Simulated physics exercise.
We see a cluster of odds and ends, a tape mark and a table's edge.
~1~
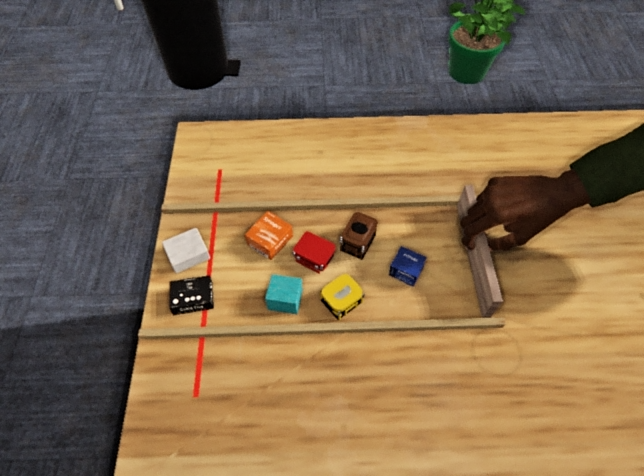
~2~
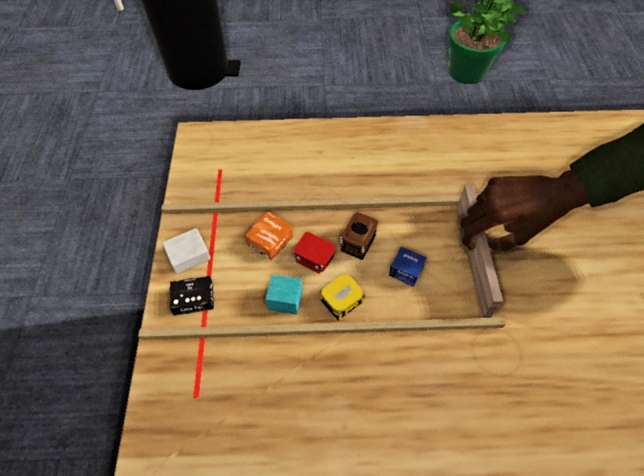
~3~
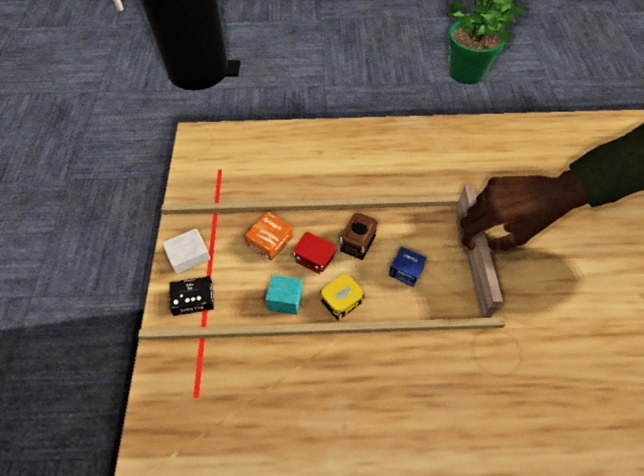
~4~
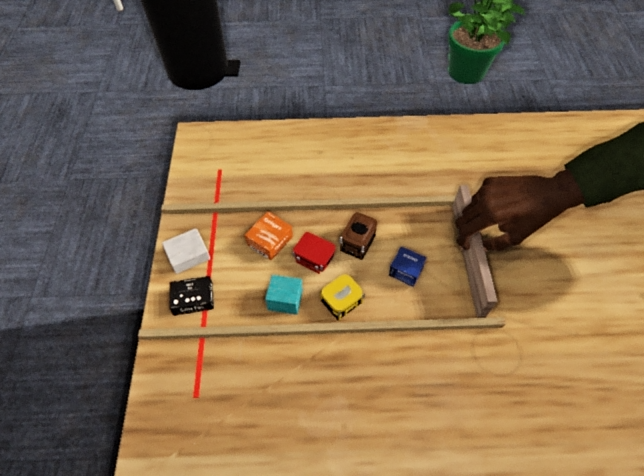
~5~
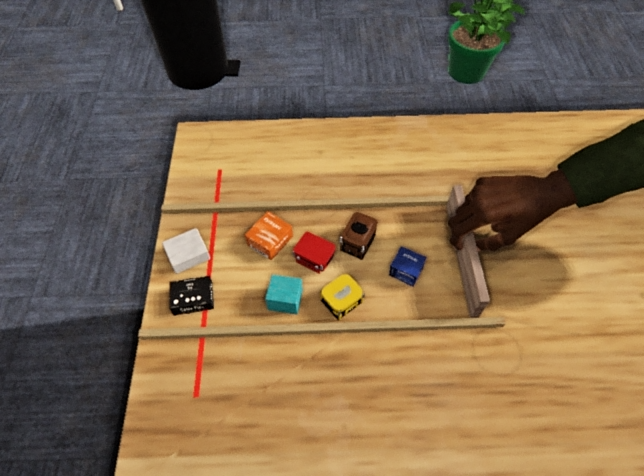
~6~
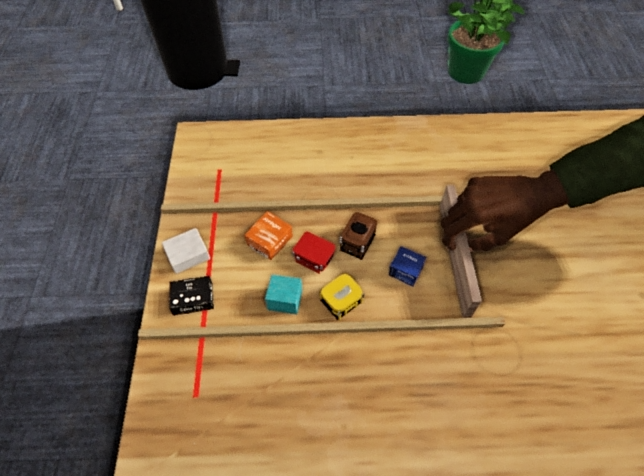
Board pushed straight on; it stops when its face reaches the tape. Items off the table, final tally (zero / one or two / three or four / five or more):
Most likely a single one or a pair will drop off.
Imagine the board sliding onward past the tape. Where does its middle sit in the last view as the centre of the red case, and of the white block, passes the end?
Approx. (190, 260) / approx. (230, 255) for the other.
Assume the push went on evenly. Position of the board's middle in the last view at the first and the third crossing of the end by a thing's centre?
At (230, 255) for the first, at (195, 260) for the third.
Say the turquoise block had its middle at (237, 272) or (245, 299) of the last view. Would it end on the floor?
Place by place, it stays put; stays put.
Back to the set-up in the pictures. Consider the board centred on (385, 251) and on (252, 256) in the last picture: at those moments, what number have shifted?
So far 1, and 8 at the second.
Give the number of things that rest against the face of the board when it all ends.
Result: 3 in all.
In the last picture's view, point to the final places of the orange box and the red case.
First (170, 223), then (170, 254).
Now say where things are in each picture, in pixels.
In the first picture, white block (186, 250); black box (192, 295); orange box (270, 236); board (477, 249); tape (210, 267).
In the second picture, black box (192, 296); red case (315, 253).
In the third picture, orange box (270, 236); turquoise block (285, 295).
In the fourth picture, white block (186, 251); blue box (407, 267).
In the fifth picture, black box (192, 296); board (466, 249).
In the sixth picture, white block (186, 251); black box (192, 296); orange box (269, 236); board (458, 249); tape (209, 267).
Soon after, none off yet; white block at rest near (186, 251); black box at rest near (192, 296); orange box at rest near (269, 236).
After that, none off yet; white block at rest near (186, 251); black box at rest near (192, 296); orange box displaced about its own width near (239, 223).
In the end, the number that fall off is one or two; gone, black box and white block.
